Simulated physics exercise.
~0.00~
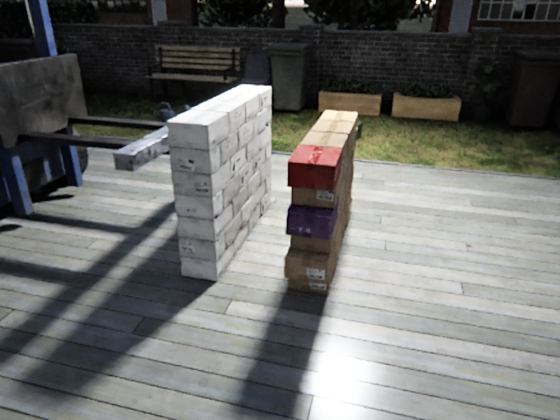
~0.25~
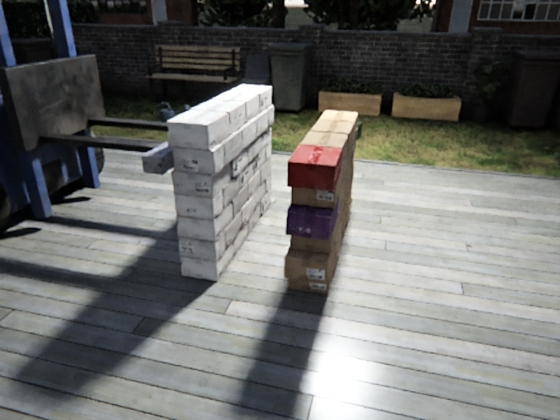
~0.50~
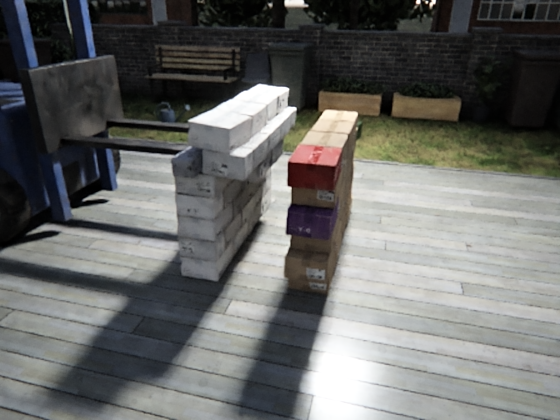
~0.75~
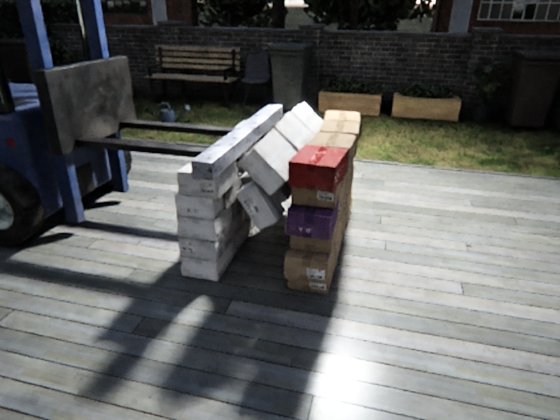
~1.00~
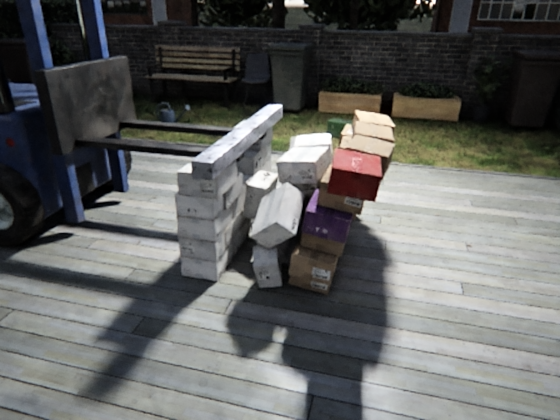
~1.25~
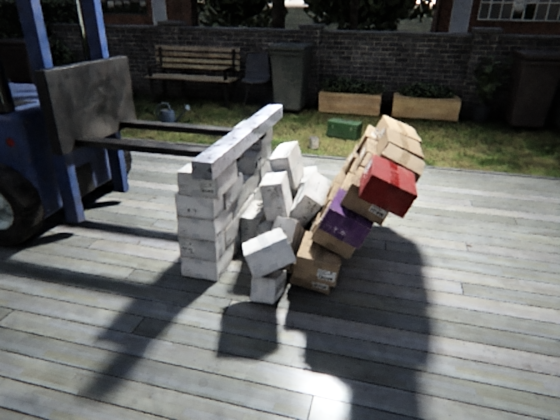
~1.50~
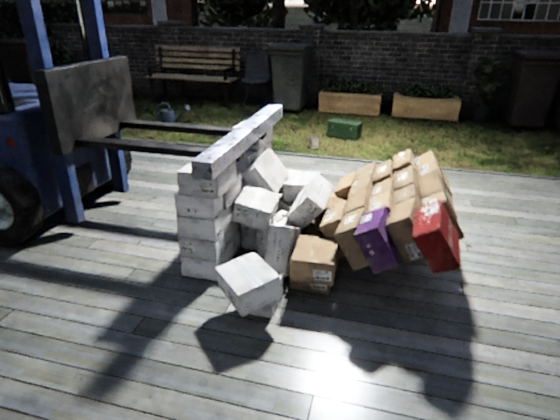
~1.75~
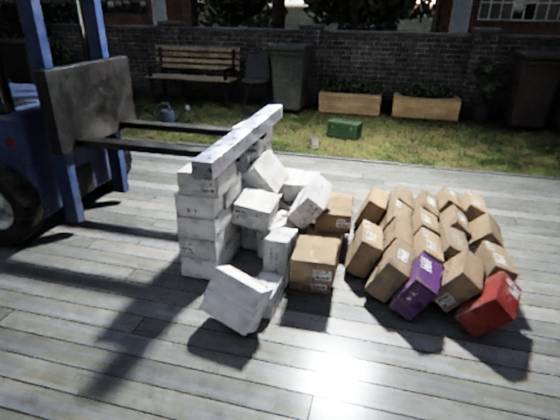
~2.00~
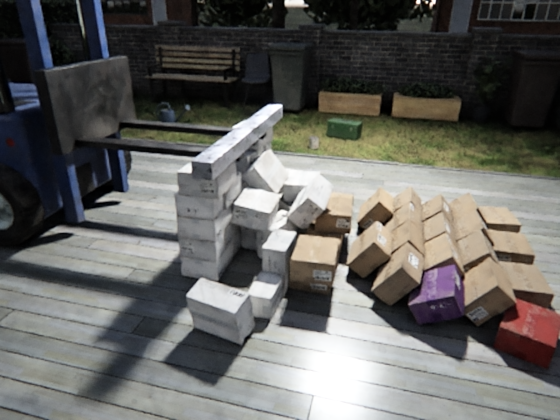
A blue forklift with a beam across its forks moves right and pushes into a stack of white parcels, then stops as they tumble against a brown stack, which topples right, leaving its red and purple parcels on the decking among the scattered boxes.
